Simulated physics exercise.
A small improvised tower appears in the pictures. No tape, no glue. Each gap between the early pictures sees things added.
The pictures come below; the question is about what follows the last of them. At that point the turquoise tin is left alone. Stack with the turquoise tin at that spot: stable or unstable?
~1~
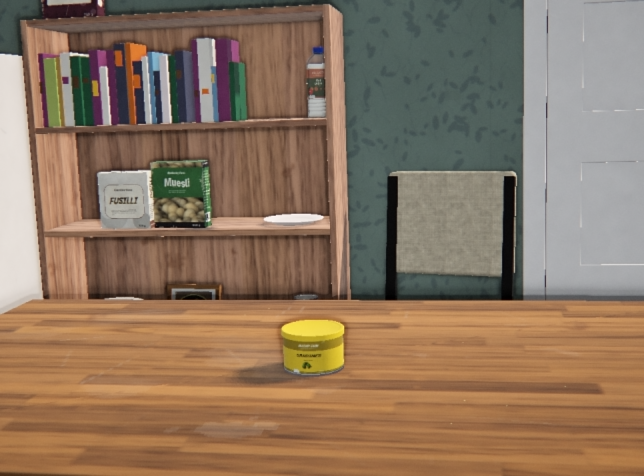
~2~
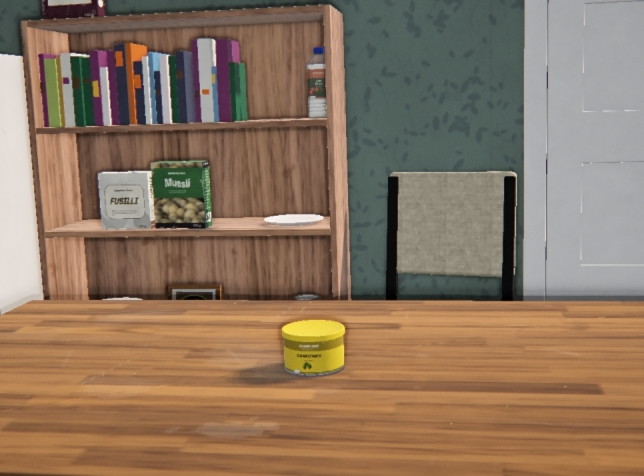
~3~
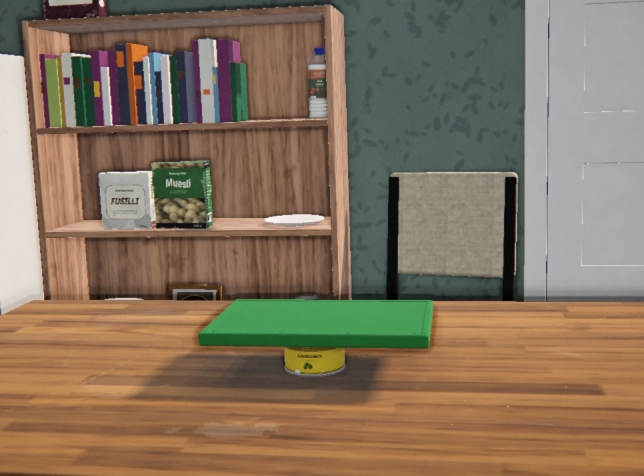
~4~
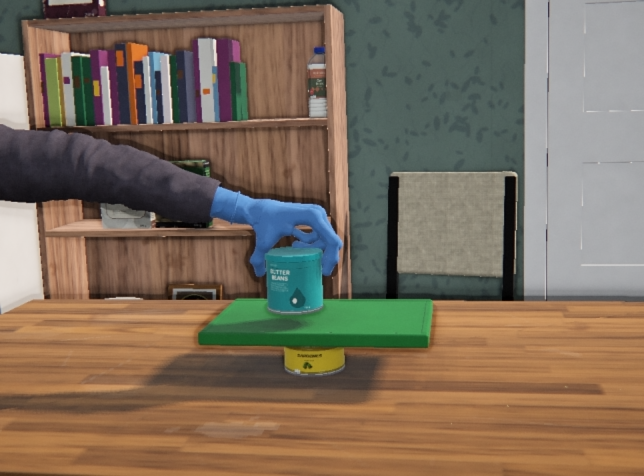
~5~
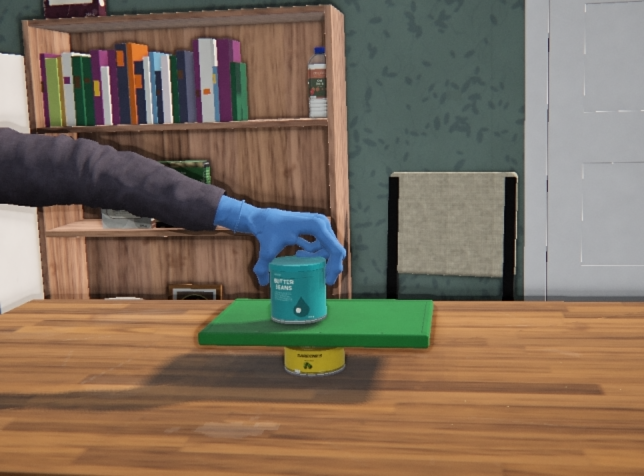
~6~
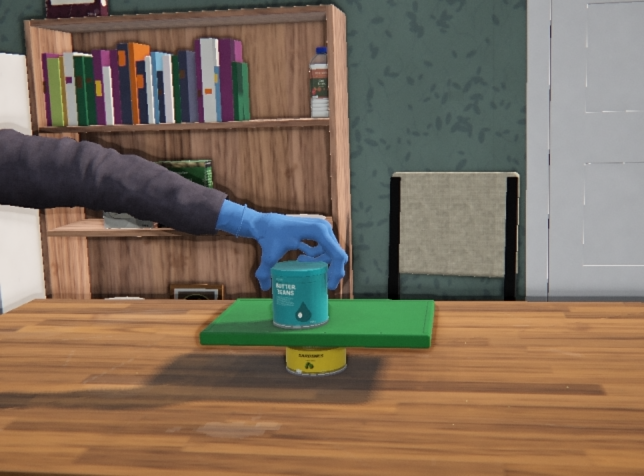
The stack is going to stay put.
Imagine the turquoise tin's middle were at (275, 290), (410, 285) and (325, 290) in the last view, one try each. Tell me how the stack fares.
Try one - upright; try two - toppled; try three - upright.
Then, 0.50 s on from there, no change.
Then, 1.30 s on from there, turquoise tin resting near (300, 295).
In the end, all 3 unmoved. At the end, from the last picture's camera, turquoise tin near (300, 295). The stack keeps its balance.
